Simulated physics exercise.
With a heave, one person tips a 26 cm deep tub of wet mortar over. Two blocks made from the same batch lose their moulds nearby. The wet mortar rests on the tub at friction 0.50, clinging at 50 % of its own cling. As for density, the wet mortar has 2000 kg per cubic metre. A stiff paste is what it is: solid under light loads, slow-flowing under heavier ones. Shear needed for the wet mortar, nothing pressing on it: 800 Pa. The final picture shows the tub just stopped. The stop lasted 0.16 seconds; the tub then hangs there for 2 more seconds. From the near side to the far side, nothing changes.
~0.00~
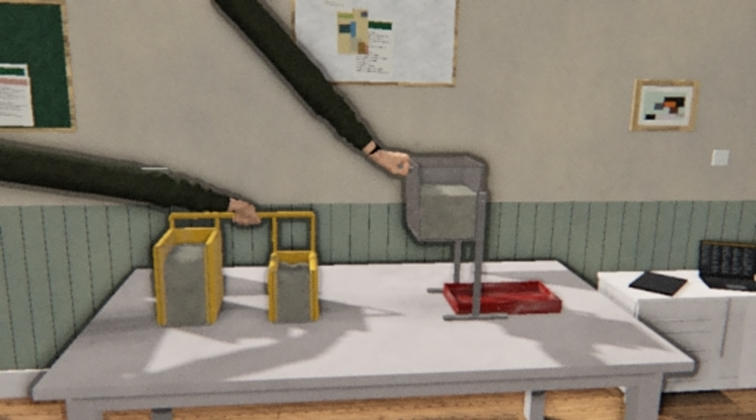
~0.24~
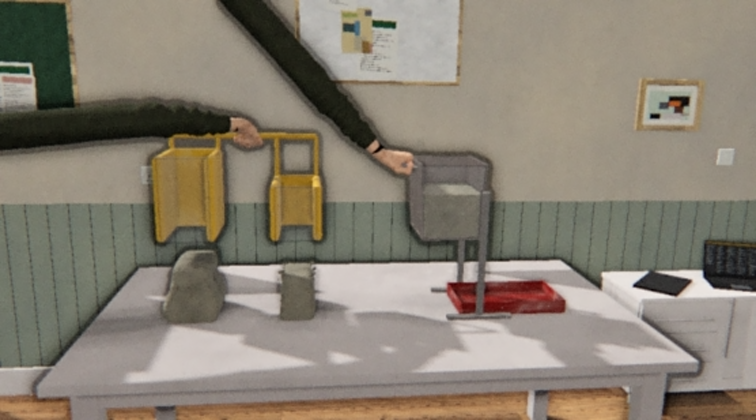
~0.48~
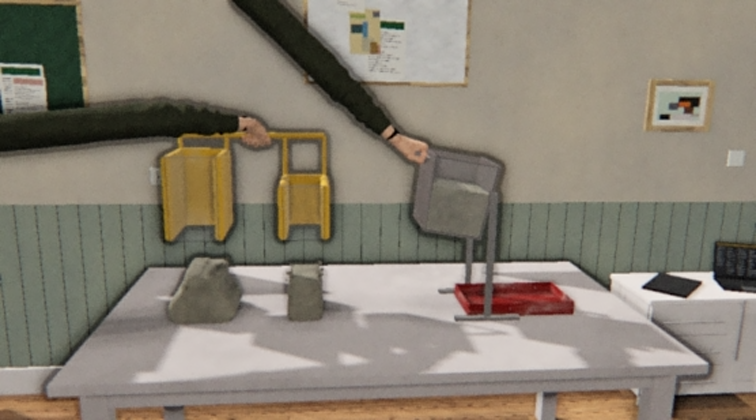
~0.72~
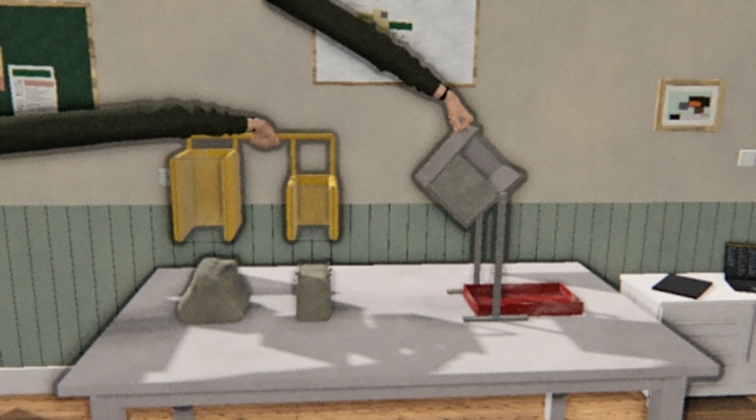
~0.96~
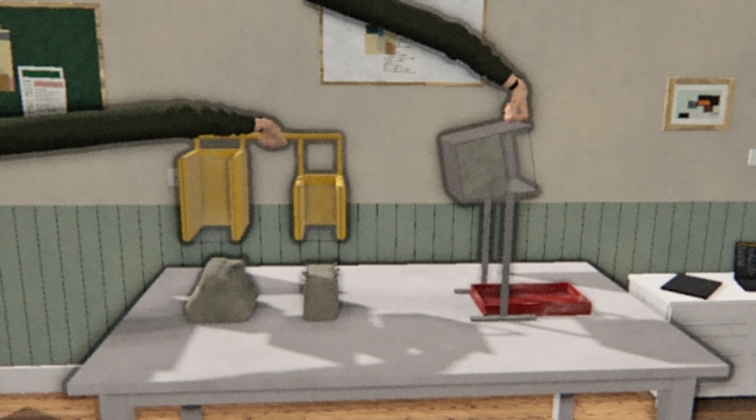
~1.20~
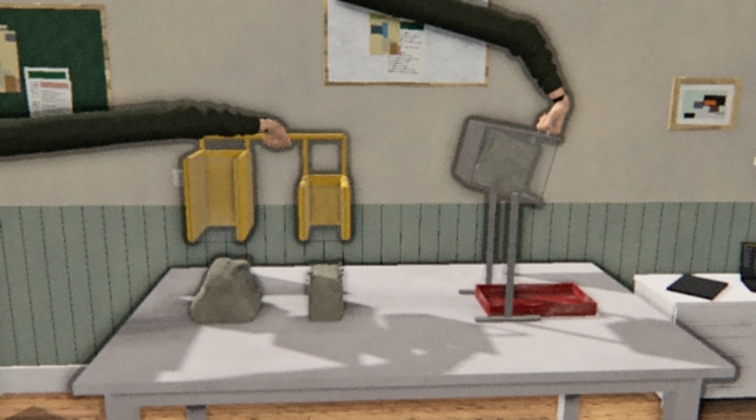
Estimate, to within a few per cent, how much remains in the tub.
Roughly 45 per cent remains in the tub.
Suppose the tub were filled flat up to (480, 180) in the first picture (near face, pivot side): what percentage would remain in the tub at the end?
I'd put it close to 40 in a hundred.
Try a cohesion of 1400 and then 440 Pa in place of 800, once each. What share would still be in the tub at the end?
The two runs give near 100 % and near 40 % respectively.
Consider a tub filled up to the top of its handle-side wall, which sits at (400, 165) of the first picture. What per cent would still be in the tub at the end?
The tub would keep roughly 45 percent.
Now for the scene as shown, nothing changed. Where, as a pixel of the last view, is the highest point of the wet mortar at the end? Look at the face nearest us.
I'd point to somewhere around (496, 167).
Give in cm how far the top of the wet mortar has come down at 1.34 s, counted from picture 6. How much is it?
Roughly 6 cm.
After 1.34 s, the tub is at 103 degrees and holds 100 %.
After 1.51 s, the tub is at 103 degrees and holds 69 %.
After 1.68 s, the tub is at 103 degrees and holds 47 %.
After 1.85 s, the tub is at 103 degrees and holds 45 %.
After 3.20 s, at the end, the tub is at 103 degrees and holds 45 %.
